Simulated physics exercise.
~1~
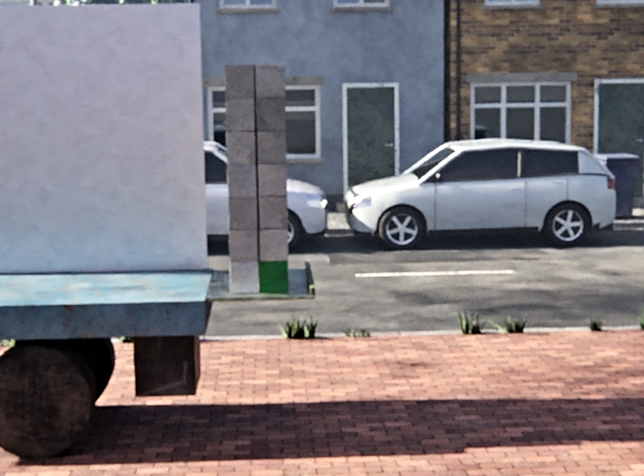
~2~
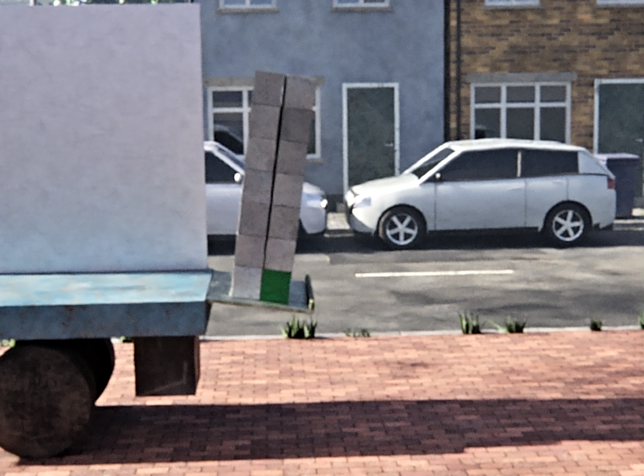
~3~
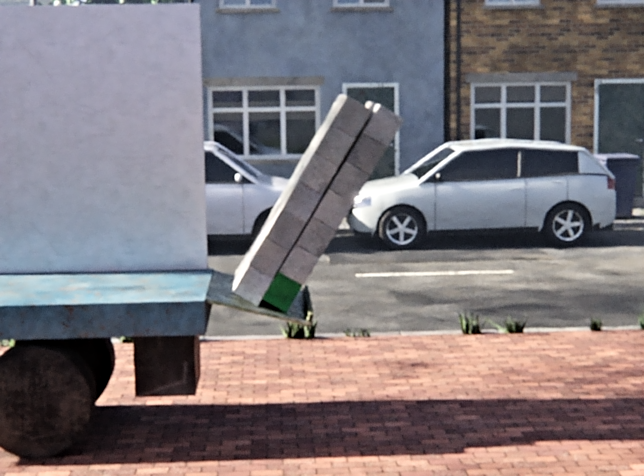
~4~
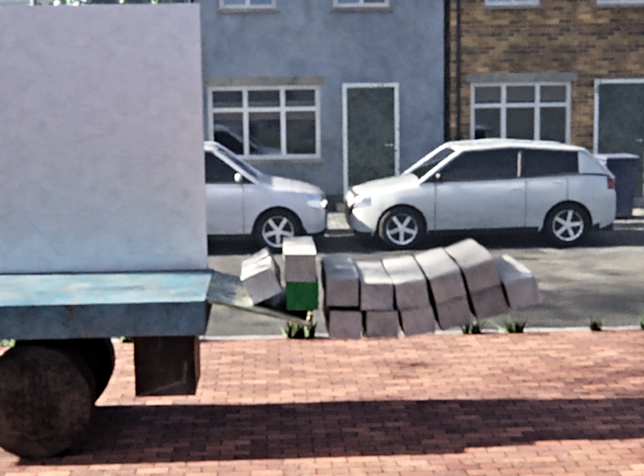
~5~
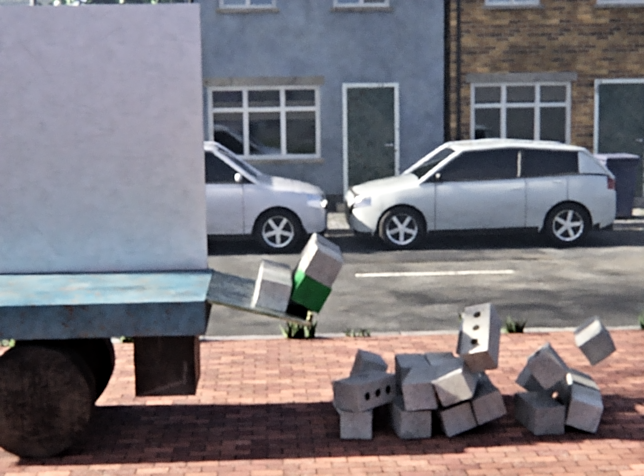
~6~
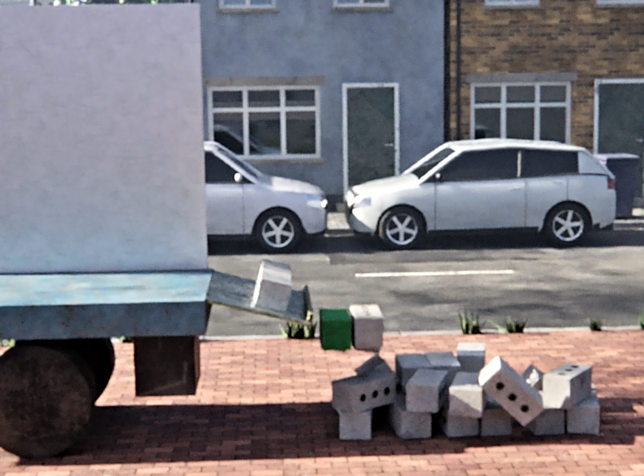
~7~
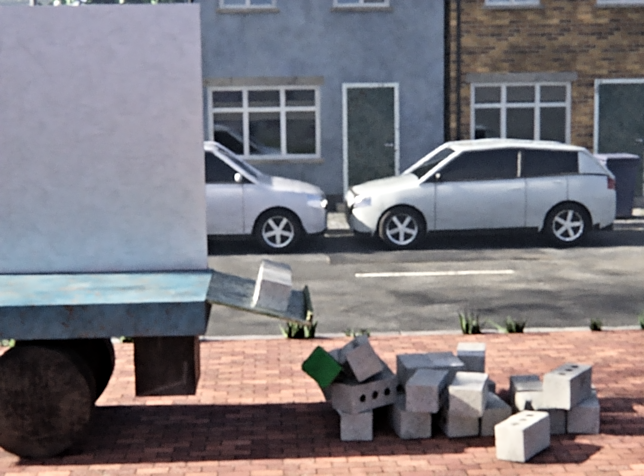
Stacked concrete blocks leaning and toppling right off a lorry's dipping tail lift, the green one dropping last onto the rubble pile.
